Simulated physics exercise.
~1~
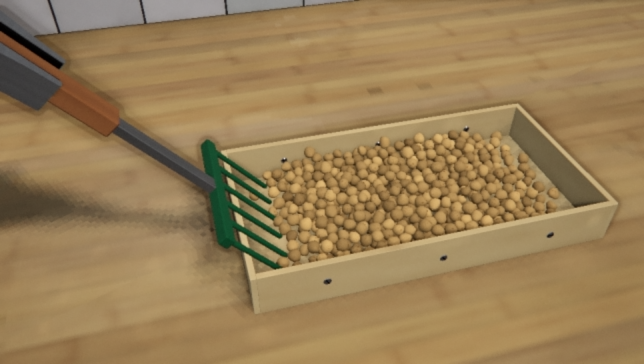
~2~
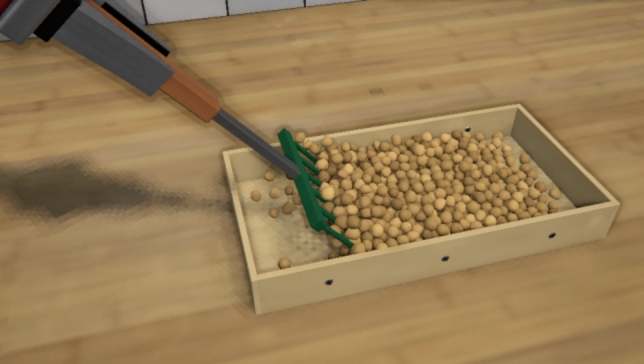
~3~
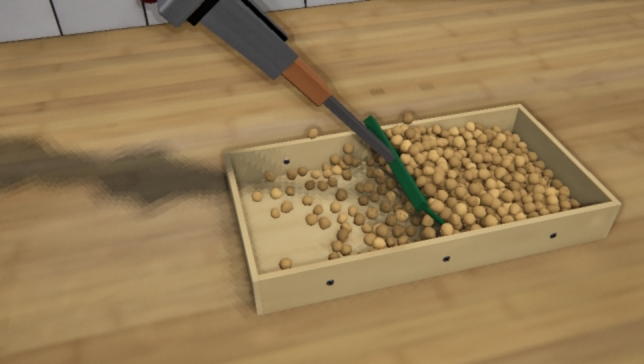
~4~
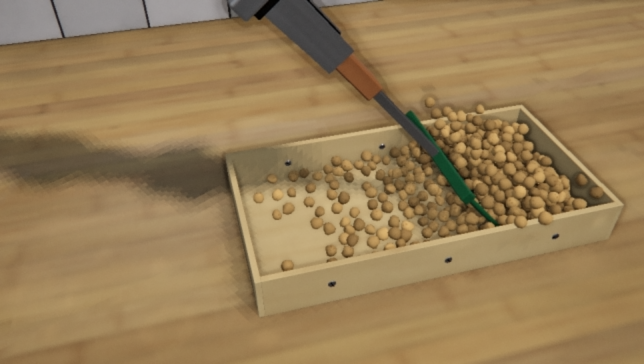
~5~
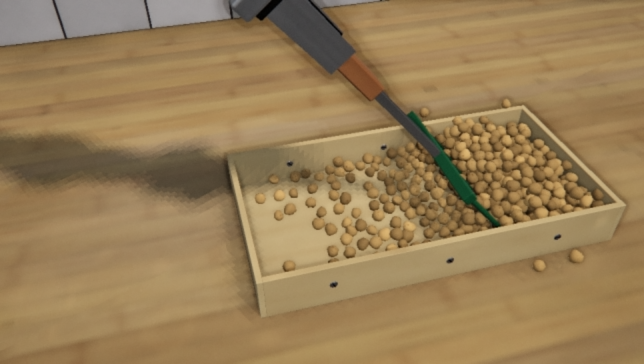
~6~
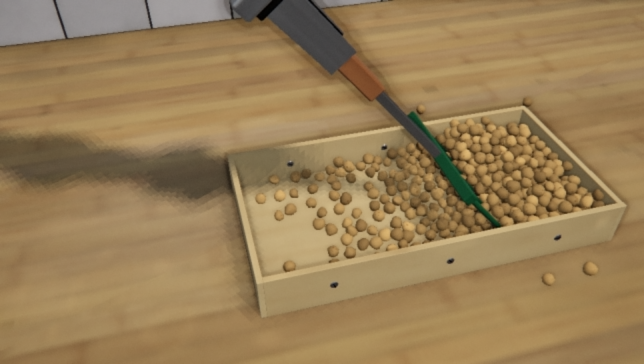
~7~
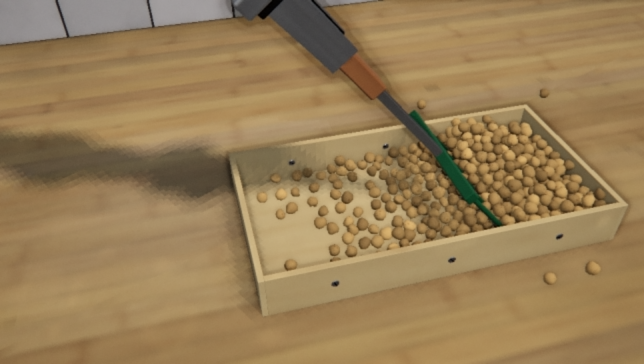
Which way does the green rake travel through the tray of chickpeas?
It moves to the right, pushing the chickpeas ahead of it before coming to a stop.
